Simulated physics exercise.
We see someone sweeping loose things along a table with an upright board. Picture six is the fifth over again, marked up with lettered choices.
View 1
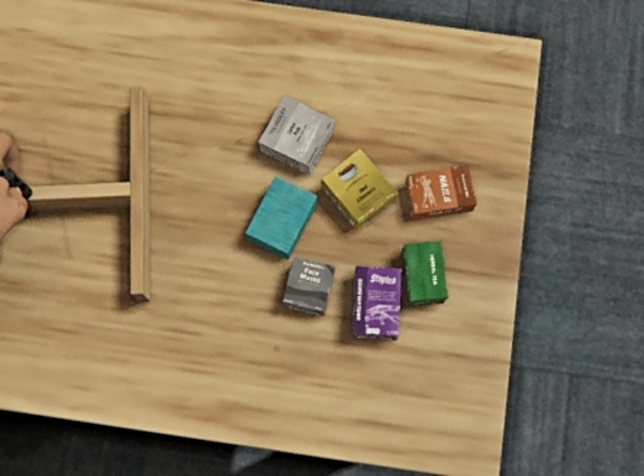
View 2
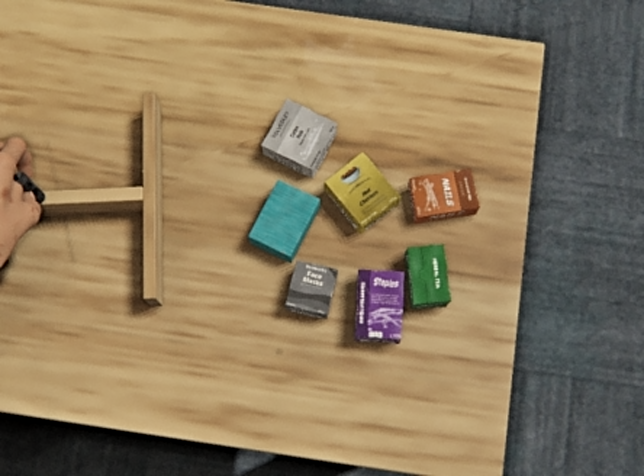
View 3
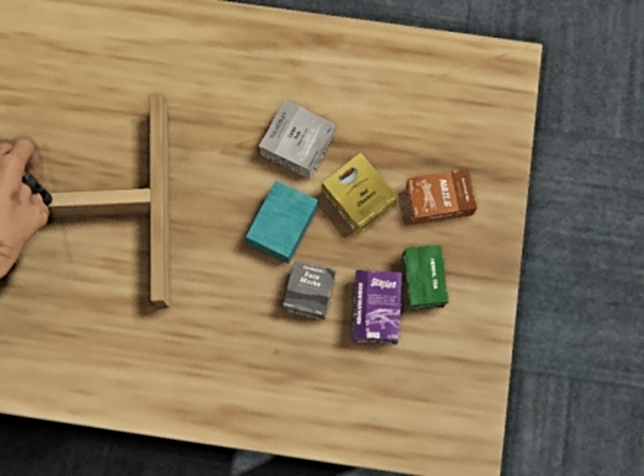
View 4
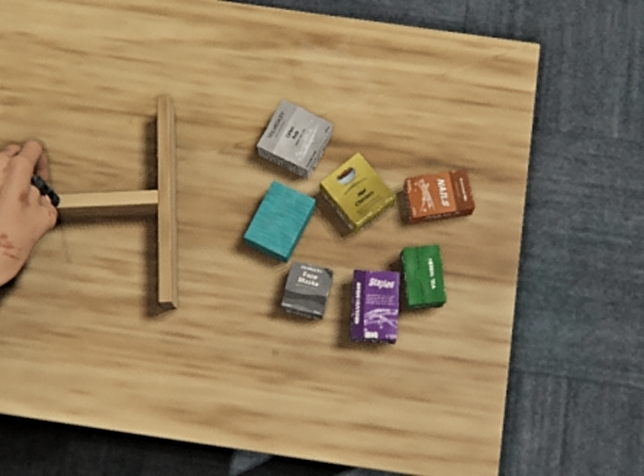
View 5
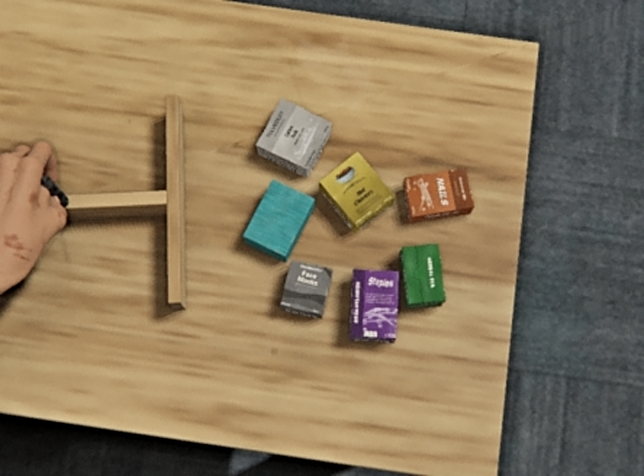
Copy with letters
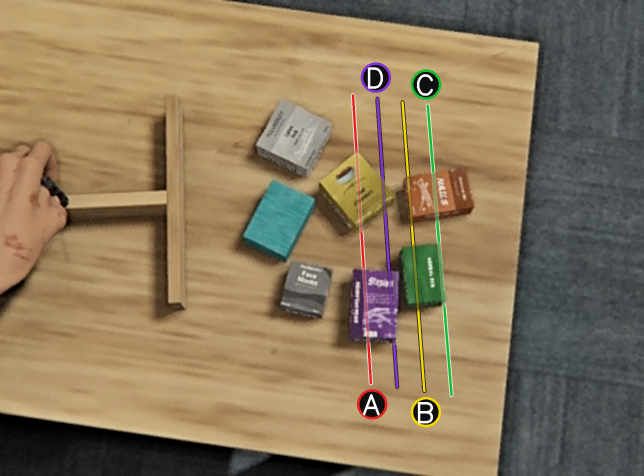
A hand sliding an upright wooden board slowly rightward across a table towards seven small colourful boxes, which stay still.
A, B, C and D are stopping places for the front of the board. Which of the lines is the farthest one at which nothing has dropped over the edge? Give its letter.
It can go as far as D.
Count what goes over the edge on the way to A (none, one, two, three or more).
By then, none.
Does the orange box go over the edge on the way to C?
Yes.
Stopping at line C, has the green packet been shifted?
Yes.
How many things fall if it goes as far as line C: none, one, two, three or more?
By then, three or more.
On the marked copy, A at (362, 234); B at (413, 241); C at (439, 245); D at (387, 238).
Taking D. A third of the way, board (249, 207); turquoise block (289, 218); orange box (438, 196).
Two thirds of the way, board (327, 219); orange box (461, 196); green packet (444, 278).
When it is over, board (384, 227); orange box (514, 185); green packet (502, 286); nothing has fallen.
As for the rest, A is safe but short; B drops the green packet and orange box; C drops the green packet, orange box and purple box.
